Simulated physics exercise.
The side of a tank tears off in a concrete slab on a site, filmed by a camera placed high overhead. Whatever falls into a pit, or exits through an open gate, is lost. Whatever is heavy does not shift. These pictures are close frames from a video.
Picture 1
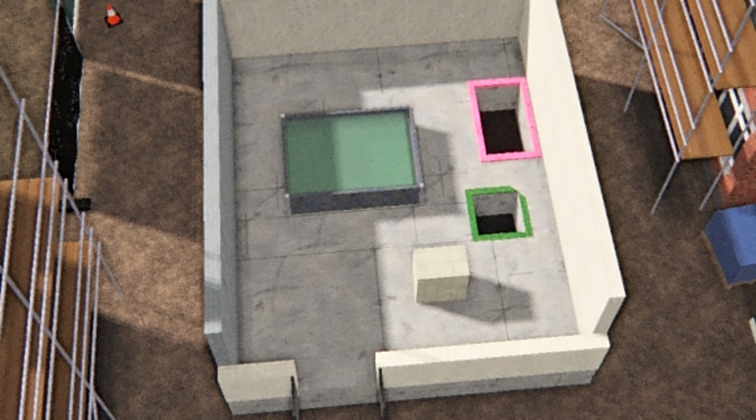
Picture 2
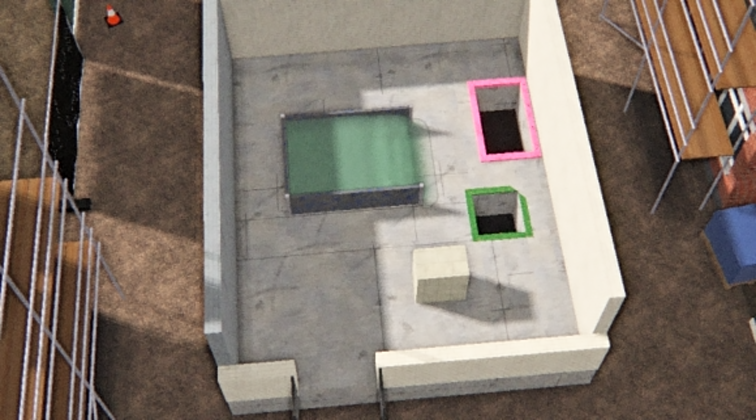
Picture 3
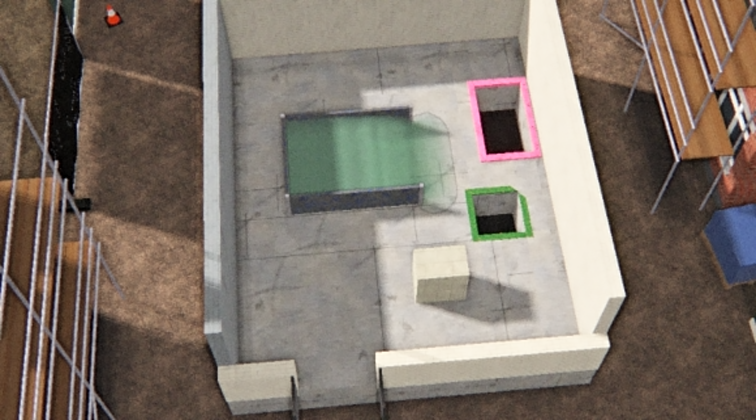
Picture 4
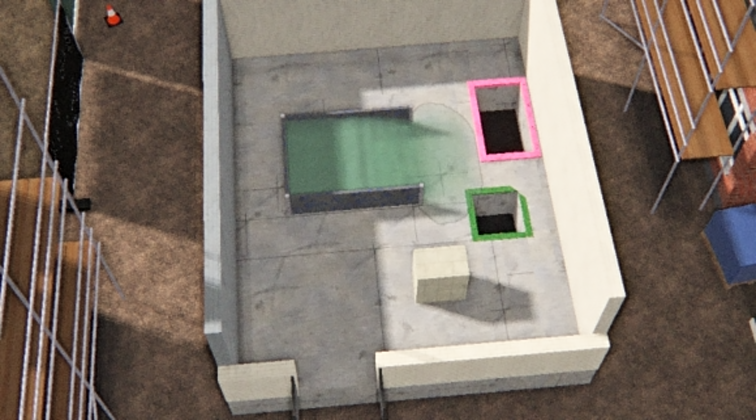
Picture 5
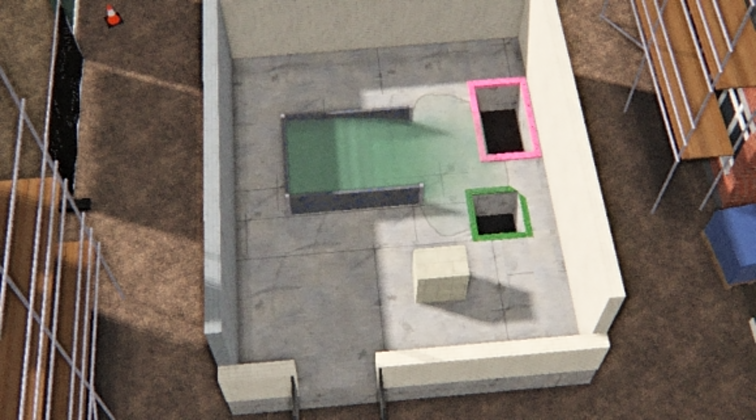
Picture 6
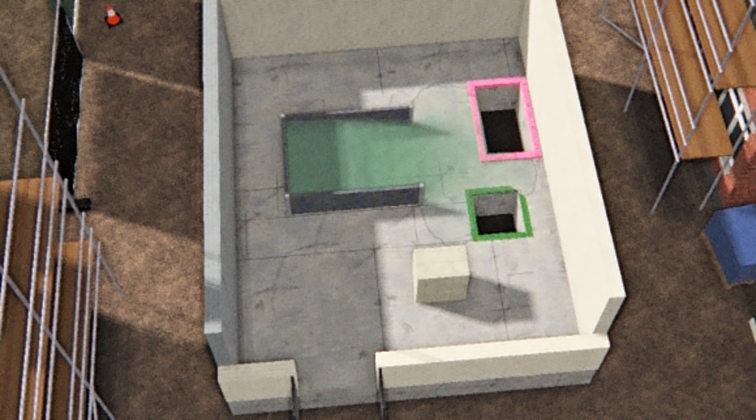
Green water pouring from the opened right side of a tank, spreading across a concrete slab toward pink- and green-edged square openings.
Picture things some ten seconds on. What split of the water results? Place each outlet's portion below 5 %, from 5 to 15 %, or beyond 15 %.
As I see it, the gate is going to fail to get to five per cent; the pink pit is going to fail to stay at fifteen per cent or less; the green pit is going to fail to stay at fifteen per cent or less.
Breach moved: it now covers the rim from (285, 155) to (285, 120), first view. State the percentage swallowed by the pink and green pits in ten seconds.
I'd say the pink pit gets around 6 percent and the green pit around 2 percent.
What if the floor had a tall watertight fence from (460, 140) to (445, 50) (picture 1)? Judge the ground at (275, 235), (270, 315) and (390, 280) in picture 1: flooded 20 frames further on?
In that order, I'd expect them to be kept clear of the flood, kept clear of the flood and kept clear of the flood.
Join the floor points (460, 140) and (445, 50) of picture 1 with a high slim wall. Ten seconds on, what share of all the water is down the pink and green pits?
I'd give pink roughly 20 % and green roughly 35 %.
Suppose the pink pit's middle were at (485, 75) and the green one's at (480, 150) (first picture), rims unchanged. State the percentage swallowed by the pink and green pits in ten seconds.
Estimated shares - pink: 6 %; green: 55 %.
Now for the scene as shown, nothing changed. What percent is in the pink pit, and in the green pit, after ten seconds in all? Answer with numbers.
Around 34 per cent, then around 30 per cent.
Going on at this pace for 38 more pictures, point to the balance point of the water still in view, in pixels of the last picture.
That puts it at around (428, 181).
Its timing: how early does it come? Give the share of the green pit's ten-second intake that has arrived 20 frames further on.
I make it 55 per cent.
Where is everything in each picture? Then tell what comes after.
In the first frame, the tank at (351, 153) is whole and still.
In the second frame, water pours out at (414, 158) and has run to (430, 203).
In the third frame, the front is at (440, 208), out from the gap at (414, 159).
In the fourth frame, water pours out at (414, 159) and has run to (470, 205).
In the fifth frame, water pours out at (414, 159) and has run to (503, 182).
In the sixth frame, water pours out at (414, 159) and has run to (531, 174).
A moment on, water covers 15 % of the floor; the gate 0 %, the pink pit 8 %, the green pit 4 %.
Next, water covers 20 % of the floor; the gate 0 %, the pink pit 18 %, the green pit 9 %.
Then, water covers 30 % of the floor; the gate 0 %, the pink pit 29 %, the green pit 17 %.
Later, water covers 45 % of the floor; the gate 0 %, the pink pit 34 %, the green pit 24 %.
In the end, water covers 65 % of the floor; the gate 1 %, the pink pit 34 %, the green pit 29 %.
